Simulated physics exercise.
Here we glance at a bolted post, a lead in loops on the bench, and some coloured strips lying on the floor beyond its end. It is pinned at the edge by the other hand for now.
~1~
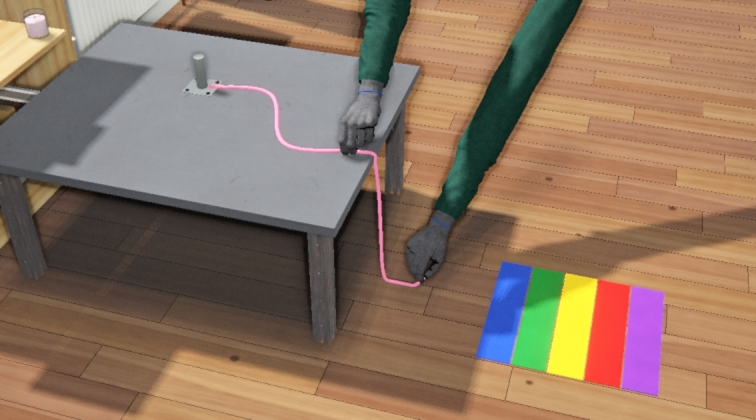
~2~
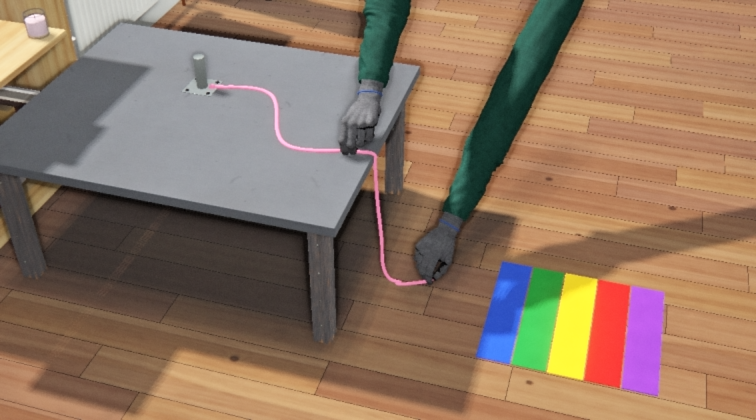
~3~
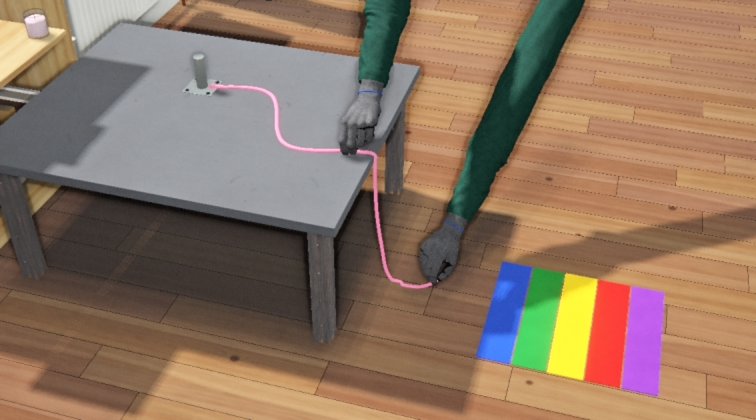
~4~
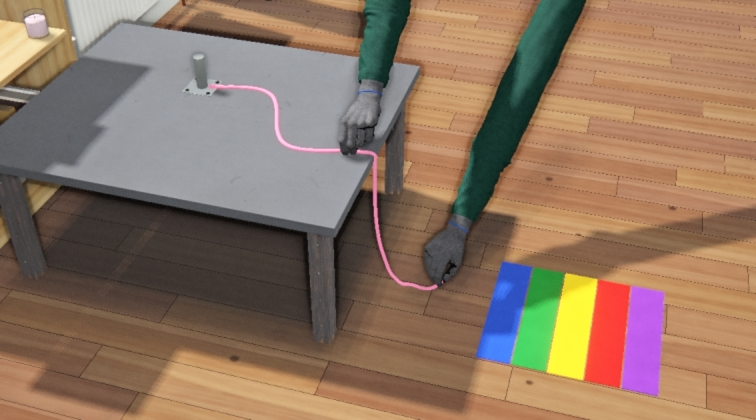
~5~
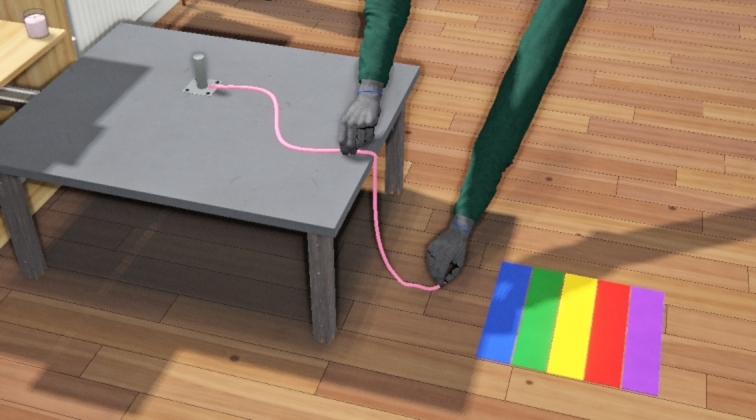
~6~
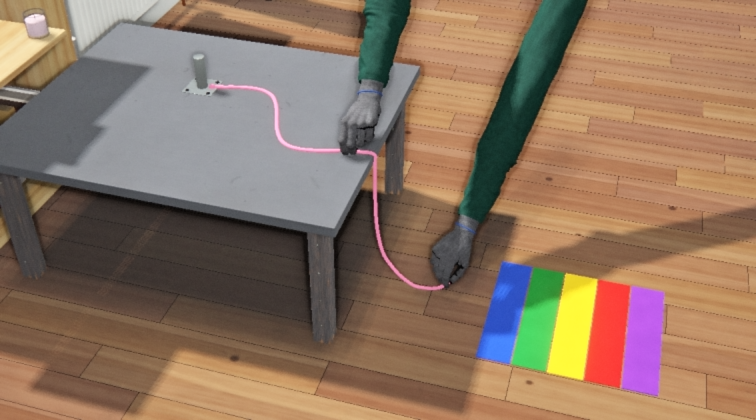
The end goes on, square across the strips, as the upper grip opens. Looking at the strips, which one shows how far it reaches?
The yellow strip shows it.
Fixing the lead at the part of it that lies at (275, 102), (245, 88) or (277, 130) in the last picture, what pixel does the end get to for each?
They end up at (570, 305), (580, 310) and (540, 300).
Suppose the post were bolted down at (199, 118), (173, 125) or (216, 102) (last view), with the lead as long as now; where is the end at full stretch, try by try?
Results per try: (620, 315); (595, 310); (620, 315).
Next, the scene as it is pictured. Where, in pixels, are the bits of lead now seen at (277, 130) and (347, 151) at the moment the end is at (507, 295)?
Well, the first one sits at (309, 126), and the second one sits at (376, 164).
Soon after, end near (507, 295); over blue.
Then, end near (552, 304); over green.
At full stretch, end near (580, 309); over yellow. The yellow one.
